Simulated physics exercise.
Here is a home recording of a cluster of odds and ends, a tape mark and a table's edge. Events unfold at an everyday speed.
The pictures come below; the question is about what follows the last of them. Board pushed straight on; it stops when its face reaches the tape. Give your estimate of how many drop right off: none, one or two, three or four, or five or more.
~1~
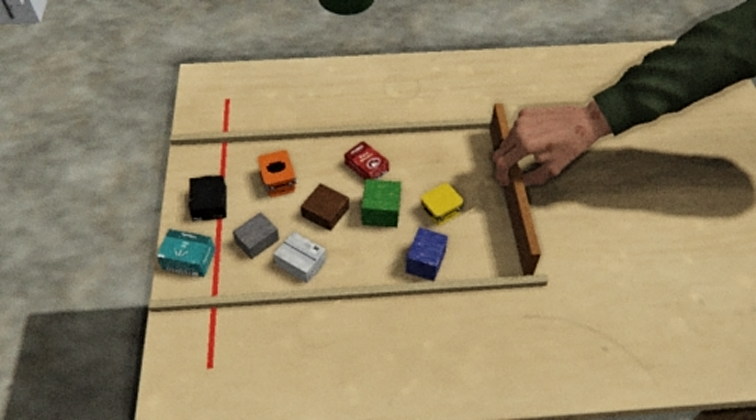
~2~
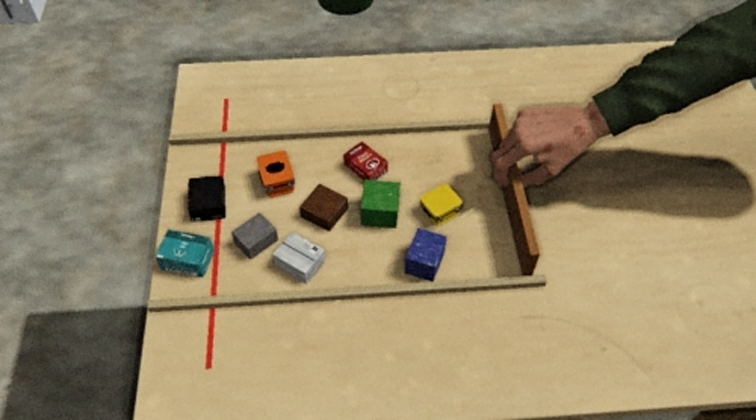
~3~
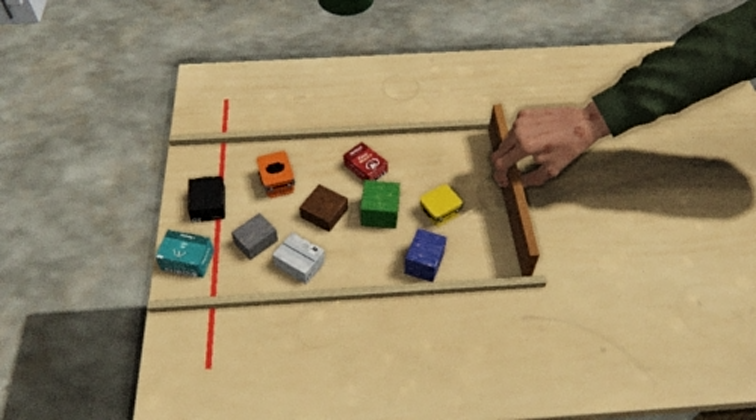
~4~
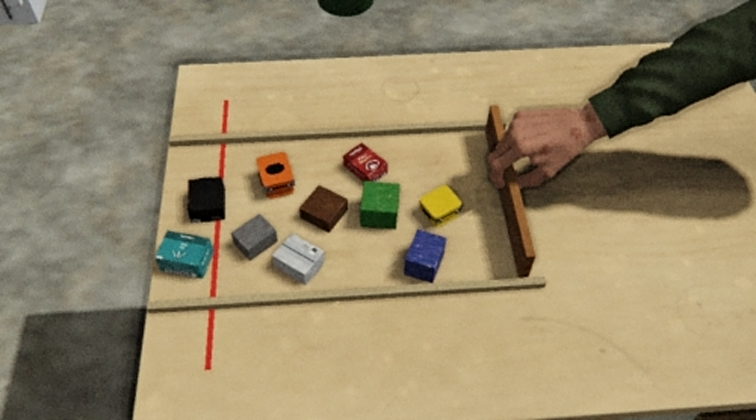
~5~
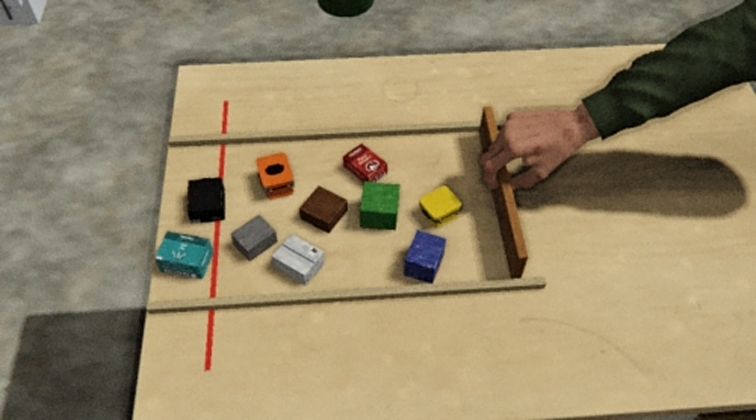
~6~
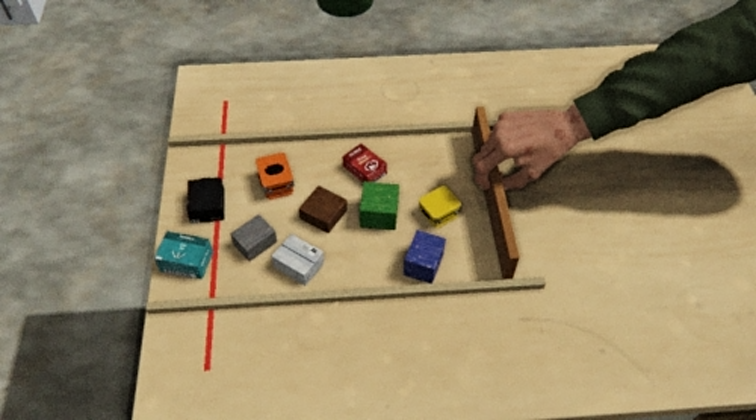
My estimate: Three or four.
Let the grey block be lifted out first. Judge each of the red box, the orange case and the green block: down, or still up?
Red box still up; orange case still up; green block still up.
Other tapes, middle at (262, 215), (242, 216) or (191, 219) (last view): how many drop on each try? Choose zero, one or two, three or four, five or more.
In order: Just one or two, three or four, five or more.
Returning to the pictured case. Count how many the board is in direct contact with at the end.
The count in contact is 3.
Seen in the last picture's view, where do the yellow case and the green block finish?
The yellow case ends at (200, 217) and the green block at (163, 215).
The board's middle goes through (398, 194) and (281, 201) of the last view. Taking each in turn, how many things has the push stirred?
That gives 4 for the first and 10 for the second.
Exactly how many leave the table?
Tally: 4.
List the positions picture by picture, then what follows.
The first picture shows turquoise box (187, 253); black box (208, 198); grey block (256, 236); board (513, 185); tape (220, 215).
The second picture shows black box (207, 199); board (512, 186).
The third picture shows grey block (255, 236); green block (380, 204).
The fourth picture shows turquoise box (185, 254); yellow case (440, 207).
The fifth picture shows black box (207, 200); blue block (425, 257).
The sixth picture shows turquoise box (185, 255); black box (206, 200); grey block (254, 238); board (493, 189); tape (218, 217).
Soon after, none off yet; turquoise box at rest near (185, 255); black box at rest near (206, 200); grey block at rest near (254, 238).
After that, none off yet; turquoise box at rest near (185, 255); black box at rest near (206, 200); grey block displaced about its own width near (233, 249).
And then, none off yet; turquoise box tilting well over near (132, 254); black box displaced about its own width near (155, 191); grey block displaced well along near (173, 253).
In the end, the number that fall off is three or four; gone, brown block, grey block, black box and turquoise box.
